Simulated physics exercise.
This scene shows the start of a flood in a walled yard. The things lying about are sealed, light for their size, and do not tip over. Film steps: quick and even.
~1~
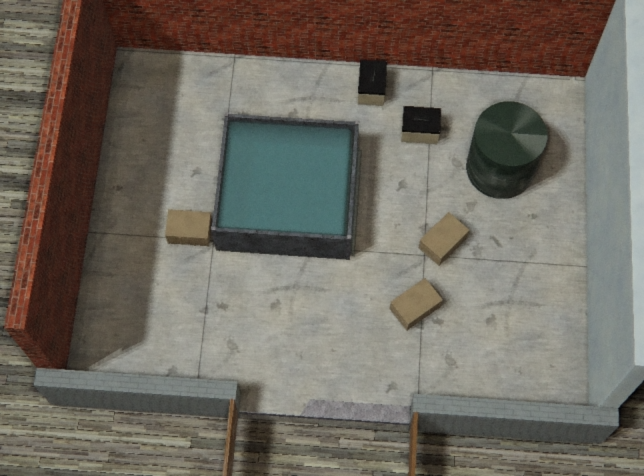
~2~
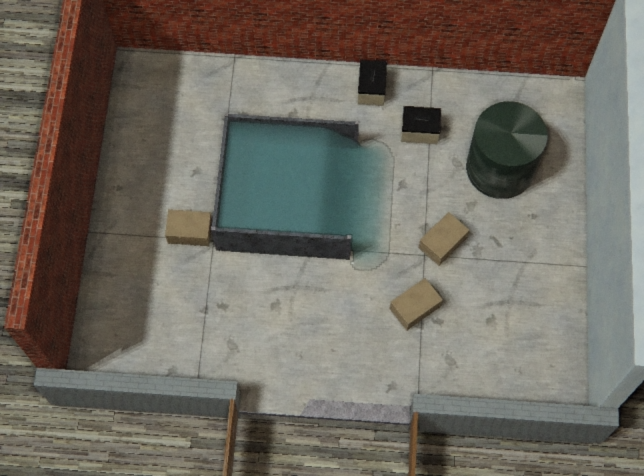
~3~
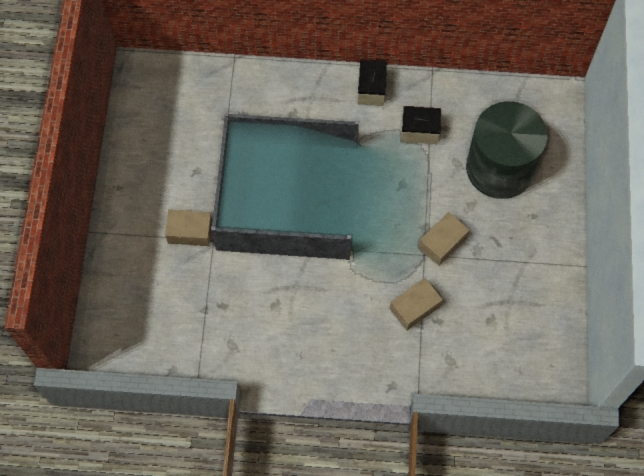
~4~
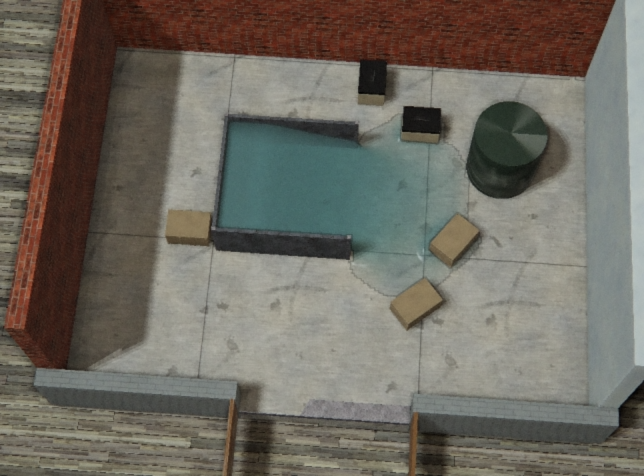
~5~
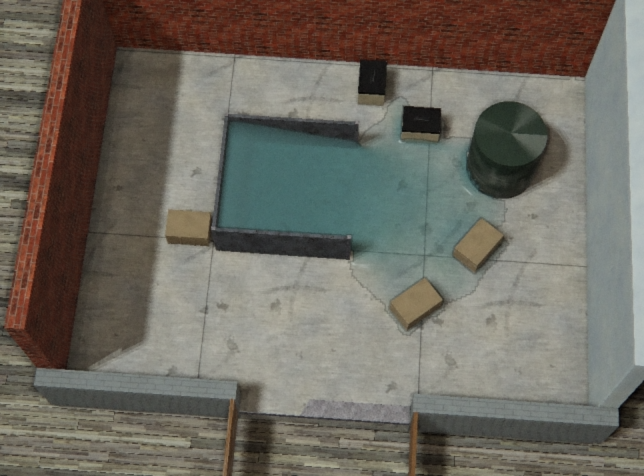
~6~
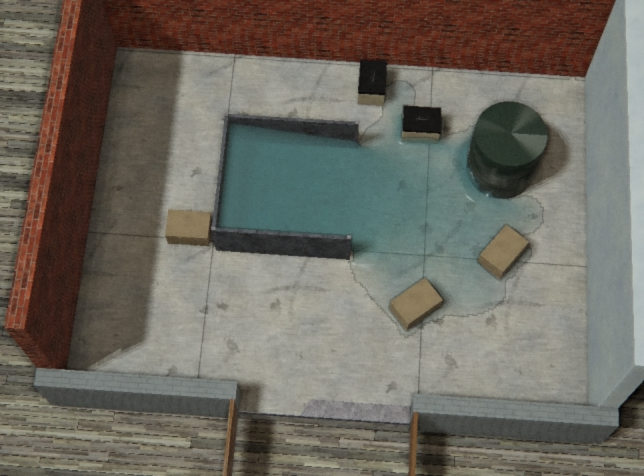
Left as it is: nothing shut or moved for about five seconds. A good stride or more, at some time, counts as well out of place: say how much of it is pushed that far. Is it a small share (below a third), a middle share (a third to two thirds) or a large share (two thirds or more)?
A middle share, a third to two thirds.
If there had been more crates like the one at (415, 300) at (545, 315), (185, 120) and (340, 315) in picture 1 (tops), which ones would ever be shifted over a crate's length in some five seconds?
Item by item: Goes the distance, remains in place, goes the distance.
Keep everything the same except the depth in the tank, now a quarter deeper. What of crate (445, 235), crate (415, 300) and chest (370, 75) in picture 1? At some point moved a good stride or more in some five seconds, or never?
Taking them as listed - the full distance for the first, the full distance for the second, the full distance for the third.
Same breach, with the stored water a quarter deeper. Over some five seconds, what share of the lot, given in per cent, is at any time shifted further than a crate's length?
Something like 80 percent.
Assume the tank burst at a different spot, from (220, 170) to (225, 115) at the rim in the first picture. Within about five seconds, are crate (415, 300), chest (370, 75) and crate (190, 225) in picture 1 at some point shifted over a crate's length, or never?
Well, in order they come out as under that mark, beyond that mark and under that mark.
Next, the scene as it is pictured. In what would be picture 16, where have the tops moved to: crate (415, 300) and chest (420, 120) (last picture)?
First object near (446, 380); second object near (451, 73).
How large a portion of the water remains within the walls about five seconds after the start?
Estimate: About 98 %.
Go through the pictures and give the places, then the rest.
A crate at (445, 235), on the bottom; a chest at (422, 119) rests on the ground; 0 of 5 have shifted, in the first frame.
A crate at (445, 235) rests on the ground; a chest at (422, 119), on the bottom; 0 of 5 have shifted, in the second frame.
A crate at (445, 235), on the bottom; a chest at (422, 119), on the bottom; 0 of 5 have shifted, in the third frame.
A crate at (455, 236), on the bottom, close to its start; a chest at (422, 119) rests on the ground; 1 of 5 have shifted, in the fourth frame.
A crate at (479, 241) rests on the ground, a stride from its start; a chest at (422, 119), on the bottom; 1 of 5 have shifted, in the fifth frame.
A crate at (505, 248) rests on the ground, a stride from its start; a chest at (422, 119) rests on the ground; 1 of 5 have shifted, in the sixth frame.
A moment on, 1 of 5 are well off their spots; 0 afloat.
Next, 3 of 5 are well off their spots; 2 afloat.
Later, 3 of 5 are well off their spots; 3 afloat.
In the end, 3 of 5 are well off their spots, and 3 have been at some point; 2 afloat.
